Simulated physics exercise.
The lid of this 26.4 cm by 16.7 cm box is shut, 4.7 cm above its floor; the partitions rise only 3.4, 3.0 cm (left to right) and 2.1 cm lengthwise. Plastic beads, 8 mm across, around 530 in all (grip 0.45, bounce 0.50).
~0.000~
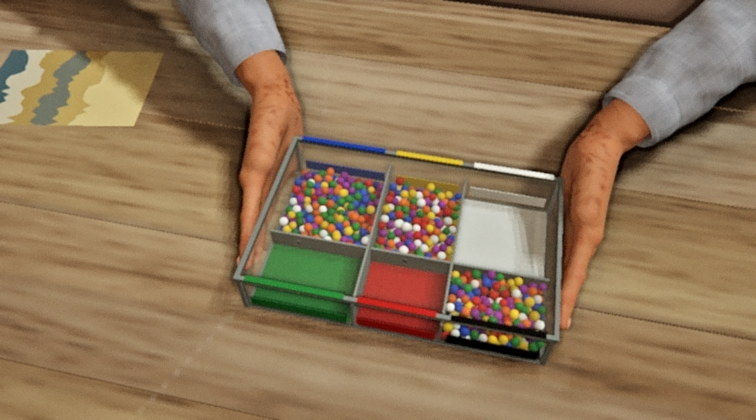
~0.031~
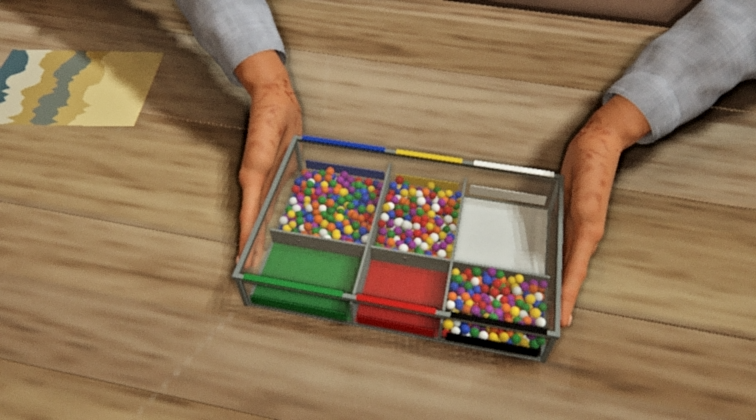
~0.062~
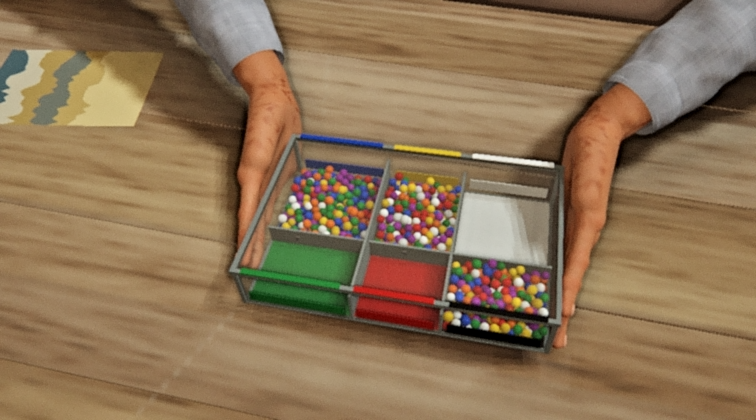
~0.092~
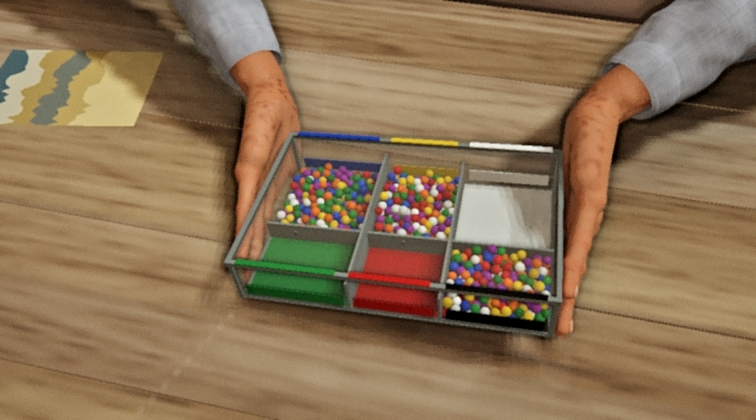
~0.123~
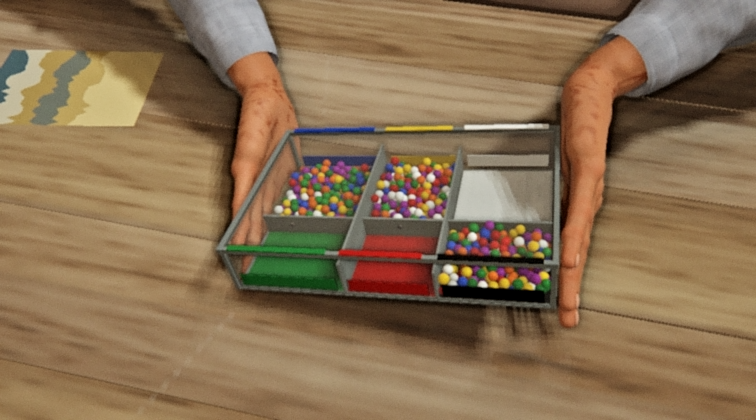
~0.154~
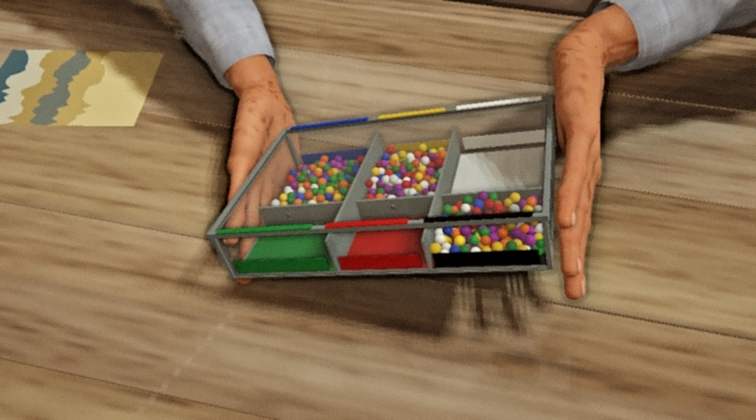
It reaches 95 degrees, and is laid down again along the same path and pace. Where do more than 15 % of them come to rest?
Red: Below, blue: Above, green: Below, yellow: Above, white: Below, black: Below.
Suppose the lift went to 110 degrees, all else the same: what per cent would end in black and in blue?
Black 5; blue 40.
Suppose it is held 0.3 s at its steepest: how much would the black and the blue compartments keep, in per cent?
Then: Black 0; blue 45.
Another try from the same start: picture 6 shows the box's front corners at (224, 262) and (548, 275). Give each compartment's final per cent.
Red 5, blue 45, green 5, yellow 35, white 0, black 10.
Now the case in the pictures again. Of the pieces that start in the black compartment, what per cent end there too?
About 10 per cent.
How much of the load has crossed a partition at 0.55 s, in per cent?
Roughly 15 per cent.
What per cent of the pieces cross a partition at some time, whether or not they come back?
Some 30 per cent.
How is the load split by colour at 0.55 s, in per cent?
Red 5; blue 35; green 0; yellow 35; white 5; black 20.
After 0.55 s, tilt 94 degrees; red 5 %, blue 35 %, yellow 35 %, white 5 %, black 20 %.
After 0.82 s, tilt 38 degrees; blue 40 %, yellow 50 %, white 5 %, black 5 %.
After 1.19 s, tilt 0 degrees; blue 40 %, yellow 50 %, white 5 %, black 5 %.
At rest (1.6 s), red 0 %, blue 40 %, green 0 %, yellow 50 %, white 5 %, black 5 %.
